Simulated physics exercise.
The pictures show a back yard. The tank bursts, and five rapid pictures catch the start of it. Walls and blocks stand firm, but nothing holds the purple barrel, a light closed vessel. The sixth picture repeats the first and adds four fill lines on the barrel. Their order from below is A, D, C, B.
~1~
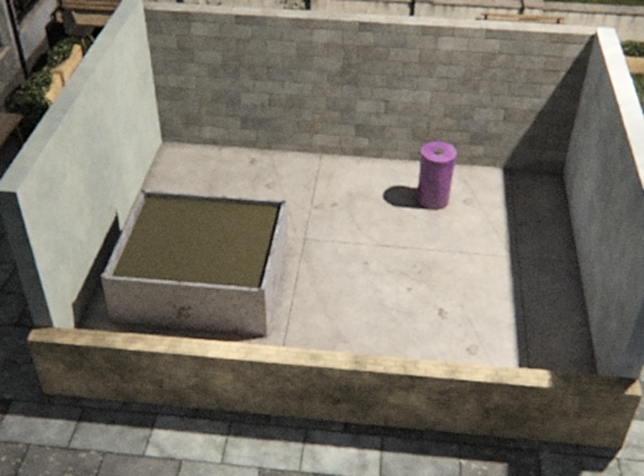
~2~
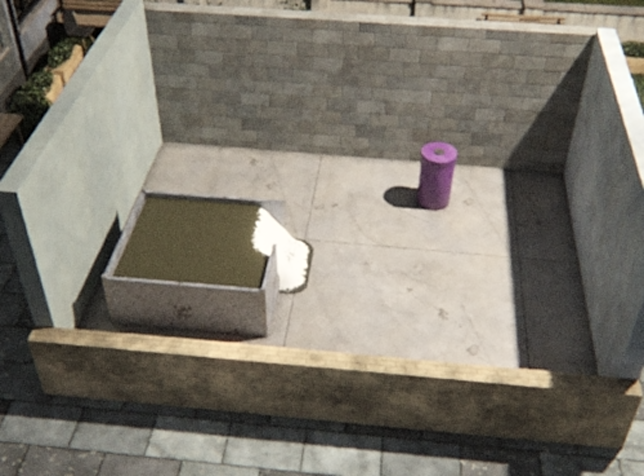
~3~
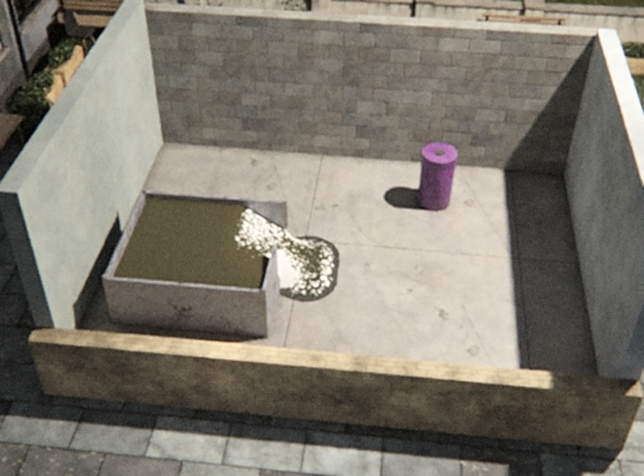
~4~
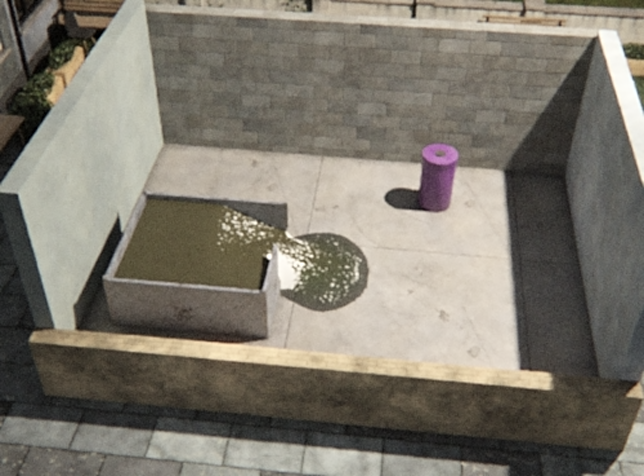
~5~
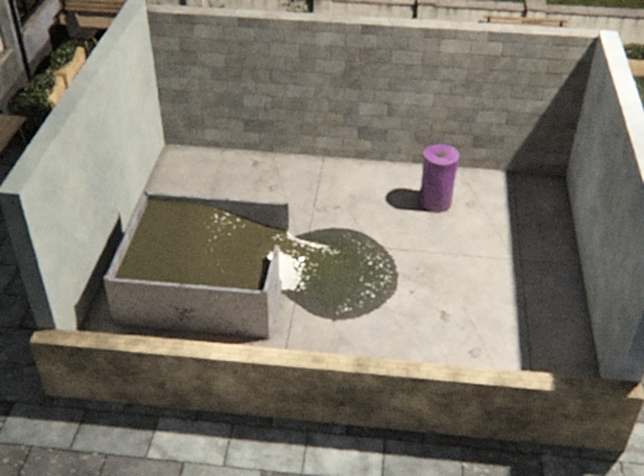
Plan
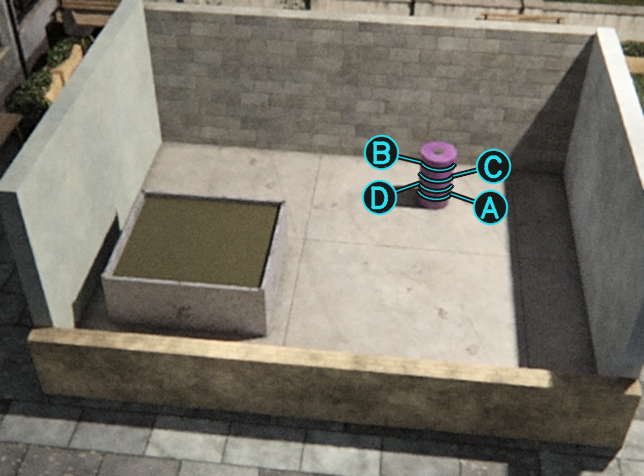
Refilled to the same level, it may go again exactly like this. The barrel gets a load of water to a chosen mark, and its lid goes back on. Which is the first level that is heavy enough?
A is the one.
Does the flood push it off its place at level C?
No.
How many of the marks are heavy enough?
All of the four.
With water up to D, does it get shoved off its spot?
No, that is safe.
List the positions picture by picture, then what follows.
Lid of the purple barrel at (438, 152); tank full, its middle at (200, 242), in the first frame.
In the second frame, 1 % of the ground under water, its edge towards the barrel at (301, 243).
In the third frame, 3 % of the ground under water, its edge towards the barrel at (333, 253).
In the fourth frame, 5 % of the ground under water, its edge towards the barrel at (345, 240).
Lid of the purple barrel at (441, 154); 8 % of the ground under water, its edge towards the barrel at (360, 236), in the fifth frame.
In cyan, A at (434, 199); B at (437, 170); C at (436, 181); D at (435, 191); from the bottom up A, D, C, B.
With A, it does not move.
With B, it does not move.
With C, it does not move.
With D, it does not move.
